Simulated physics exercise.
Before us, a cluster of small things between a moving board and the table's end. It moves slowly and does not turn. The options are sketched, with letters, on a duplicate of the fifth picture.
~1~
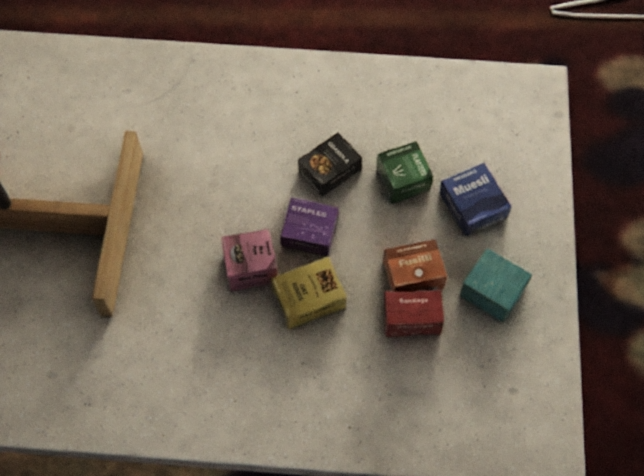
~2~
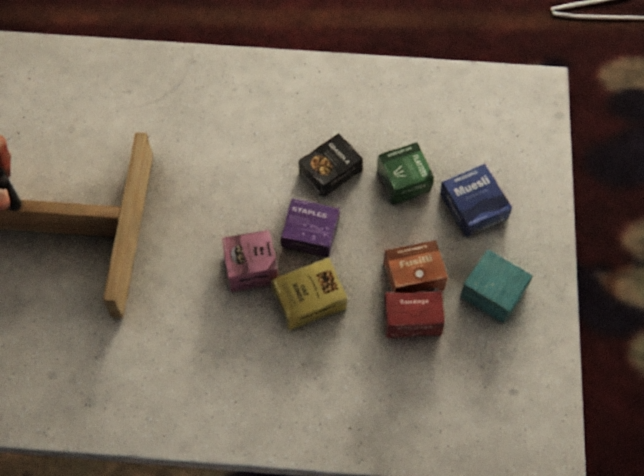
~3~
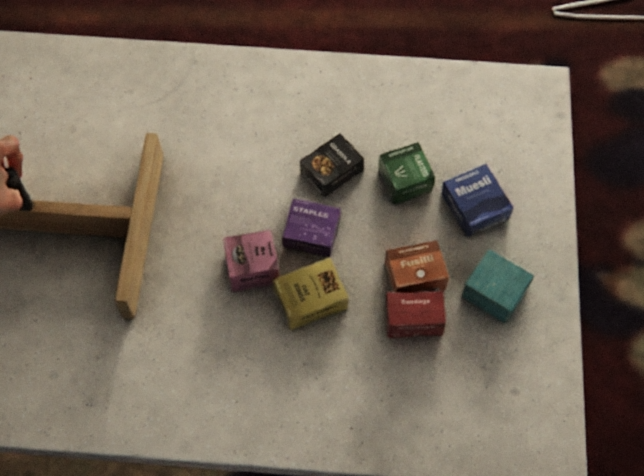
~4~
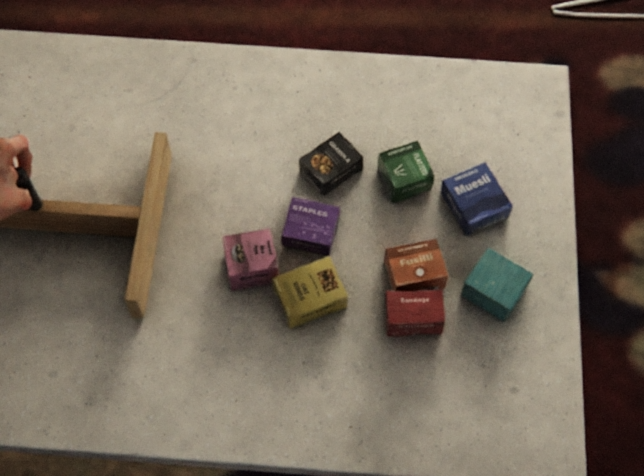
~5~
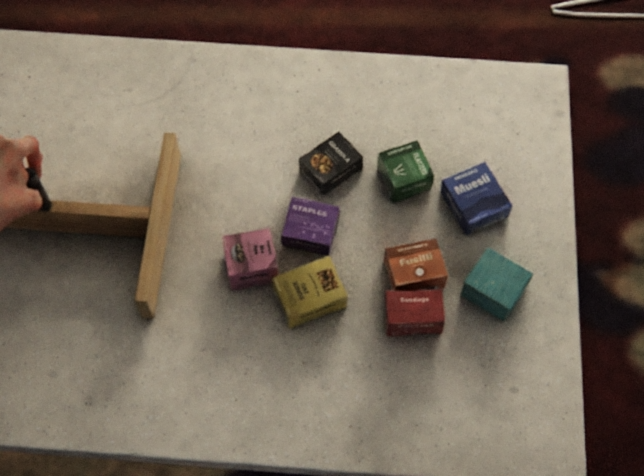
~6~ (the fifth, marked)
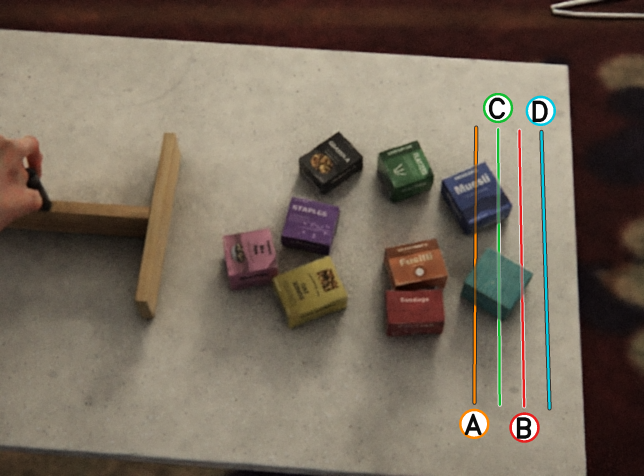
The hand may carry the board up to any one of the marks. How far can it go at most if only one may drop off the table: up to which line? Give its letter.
A is the last line within the limit.
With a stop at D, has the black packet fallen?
No.
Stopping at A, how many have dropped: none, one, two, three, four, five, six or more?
By then, one.
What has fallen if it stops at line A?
It is the turquoise block.
On the marked copy, A at (475, 256); B at (522, 259); C at (499, 257); D at (545, 260).
Following A. Soon after the start, board (270, 221); yellow packet (331, 310); pink packet (299, 264).
Later, board (384, 229); turquoise block (525, 281); blue packet (500, 202).
In the end, board (476, 235); turquoise block over the edge; red box (572, 326); one fallen.
As for the rest, B drops four; C drops two; D drops four.
